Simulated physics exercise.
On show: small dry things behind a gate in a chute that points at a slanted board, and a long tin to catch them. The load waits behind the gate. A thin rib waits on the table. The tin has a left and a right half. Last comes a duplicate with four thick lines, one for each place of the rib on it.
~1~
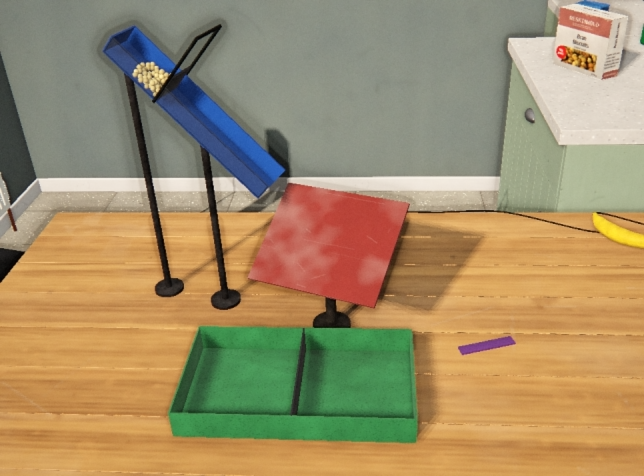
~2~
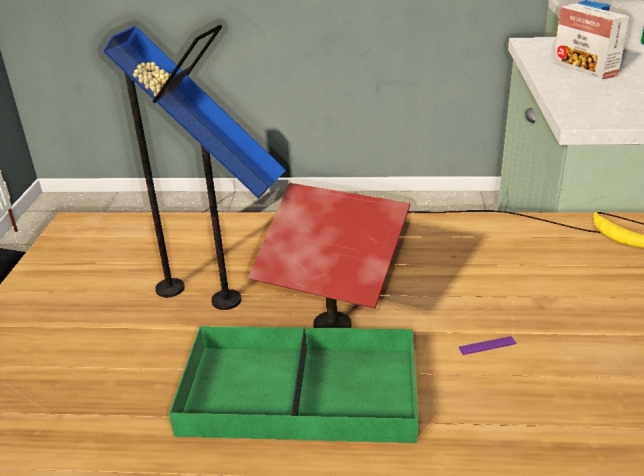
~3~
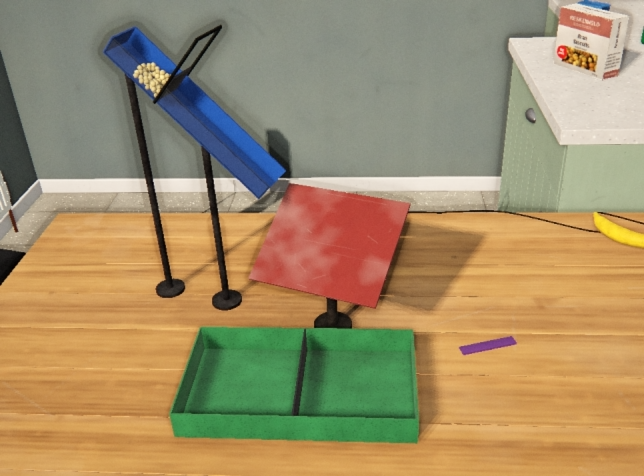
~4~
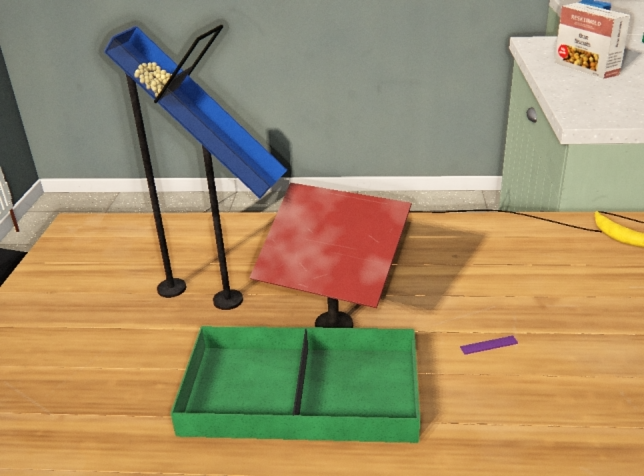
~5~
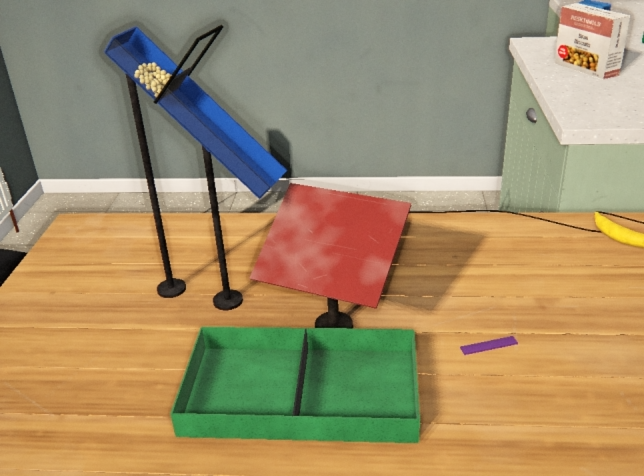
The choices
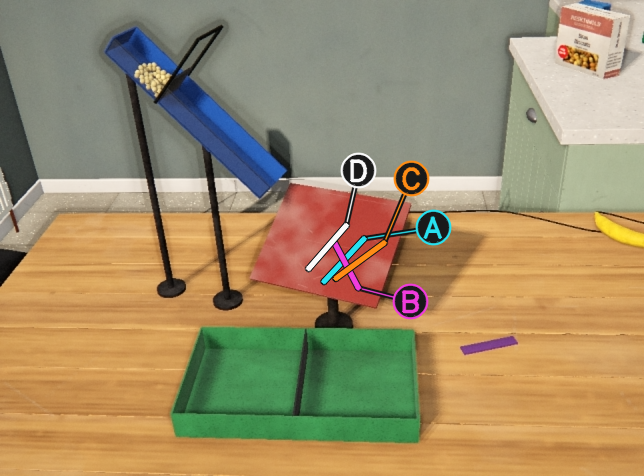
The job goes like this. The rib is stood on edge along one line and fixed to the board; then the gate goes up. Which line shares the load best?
Choose C.
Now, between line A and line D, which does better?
Line A.
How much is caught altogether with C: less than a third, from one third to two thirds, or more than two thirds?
Line C gives more than two thirds.
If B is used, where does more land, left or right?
The right half.
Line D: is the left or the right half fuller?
Left.
On the marked copy, line A from (364, 238) to (323, 281); line B from (334, 241) to (358, 288); line C from (384, 242) to (335, 278); line D from (346, 225) to (308, 268).
Choosing A, of what is caught, the bulk in the left half, close to a quarter in the right.
Choosing B, of what is caught, close to a quarter in the left half, the bulk in the right.
Choosing C, of what is caught, close to half in the left half, close to half in the right.
Choosing D, of what is caught, all but a few in the left half, a small share in the right.
